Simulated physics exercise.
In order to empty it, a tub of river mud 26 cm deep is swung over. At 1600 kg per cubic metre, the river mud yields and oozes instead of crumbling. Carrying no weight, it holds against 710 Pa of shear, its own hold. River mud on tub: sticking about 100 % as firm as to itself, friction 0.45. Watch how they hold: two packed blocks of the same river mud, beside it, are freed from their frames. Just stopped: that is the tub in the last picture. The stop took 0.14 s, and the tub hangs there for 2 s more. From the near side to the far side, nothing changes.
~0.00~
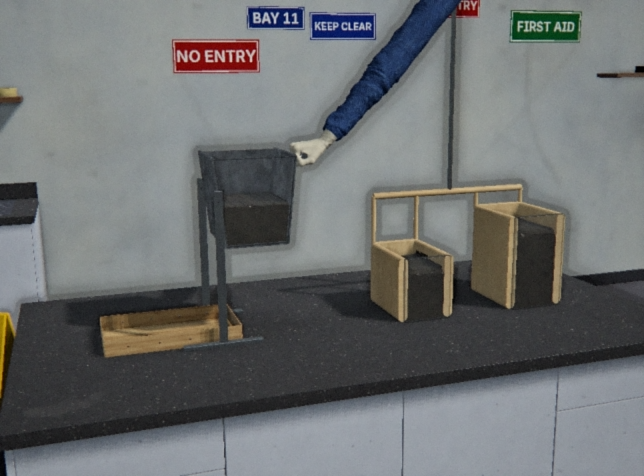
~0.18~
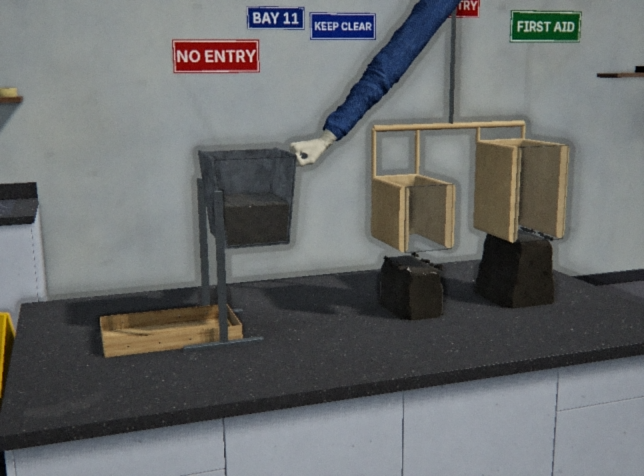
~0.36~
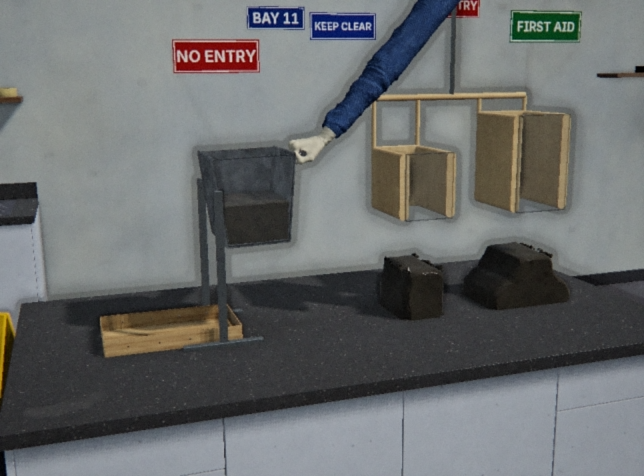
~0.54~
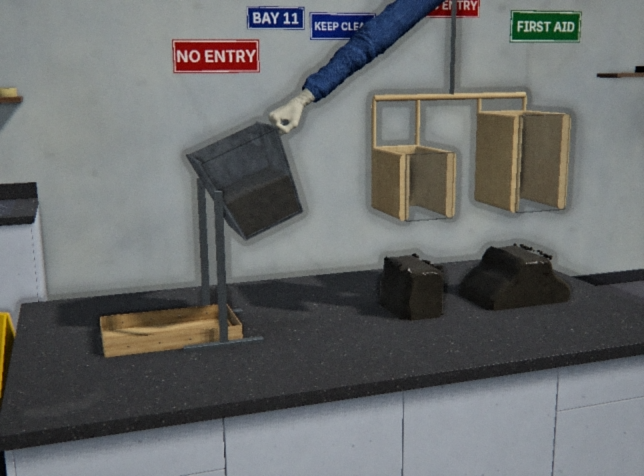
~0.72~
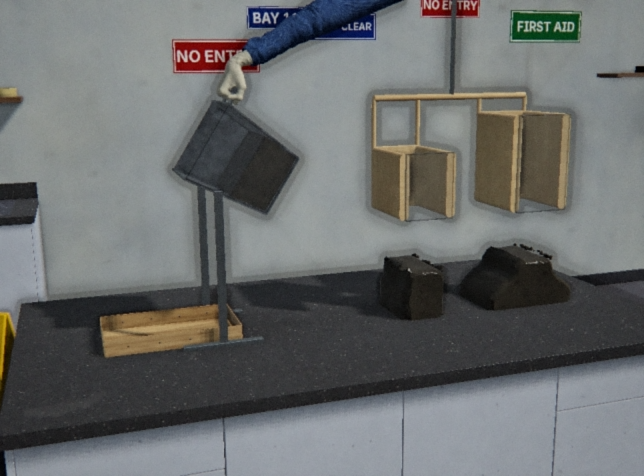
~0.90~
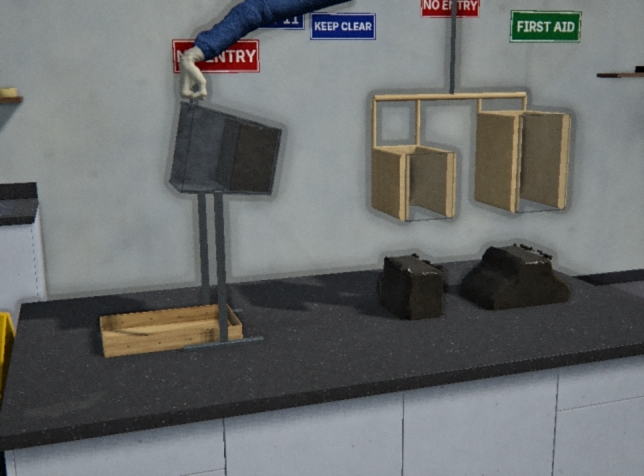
We see joined wooden moulds rise off two dark mud blocks, the right one slumping low and wide while the left barely sags, then a blue-sleeved arm swings a grey tub of mud leftward nearly onto its side.
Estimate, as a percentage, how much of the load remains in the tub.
I would say about 100 per cent remains in the tub.
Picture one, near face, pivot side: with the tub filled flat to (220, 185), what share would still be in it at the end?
Then roughly 100 %.
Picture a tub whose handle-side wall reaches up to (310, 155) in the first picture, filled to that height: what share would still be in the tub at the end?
Roughly 100 %.
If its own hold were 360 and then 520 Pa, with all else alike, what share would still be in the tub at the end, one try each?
Respectively, close to 100 % and close to 100 %.
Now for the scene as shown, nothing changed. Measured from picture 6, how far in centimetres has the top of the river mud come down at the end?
0 cm or so.
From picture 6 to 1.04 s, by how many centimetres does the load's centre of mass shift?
About 0 cm.
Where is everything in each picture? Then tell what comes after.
The first picture shows handle-side rim at (294, 156), tilt 0 degrees; crest of the river mud at (229, 207); block heights 17 cm, 27 cm (left to right).
The second picture shows handle-side rim at (294, 156), tilt 0 degrees; crest of the river mud at (229, 207); block heights 17 cm, 24 cm (left to right).
The third picture shows handle-side rim at (293, 154), tilt 2 degrees; crest of the river mud at (283, 202); block heights 16 cm, 18 cm (left to right).
The fourth picture shows handle-side rim at (275, 128), tilt 23 degrees; crest of the river mud at (288, 177); block heights 16 cm, 17 cm (left to right).
The fifth picture shows handle-side rim at (227, 105), tilt 57 degrees; crest of the river mud at (268, 138); block heights 16 cm, 17 cm (left to right).
The sixth picture shows handle-side rim at (193, 107), tilt 79 degrees; crest of the river mud at (245, 124); block heights 16 cm, 17 cm (left to right).
After 1.04 s, the tub is at 79 degrees and holds 100 %.
After 1.21 s, the tub is at 79 degrees and holds 100 %.
After 1.38 s, the tub is at 79 degrees and holds 100 %.
After 1.55 s, the tub is at 79 degrees and holds 100 %.
After 2.90 s, the tub is at 79 degrees and holds 100 %.
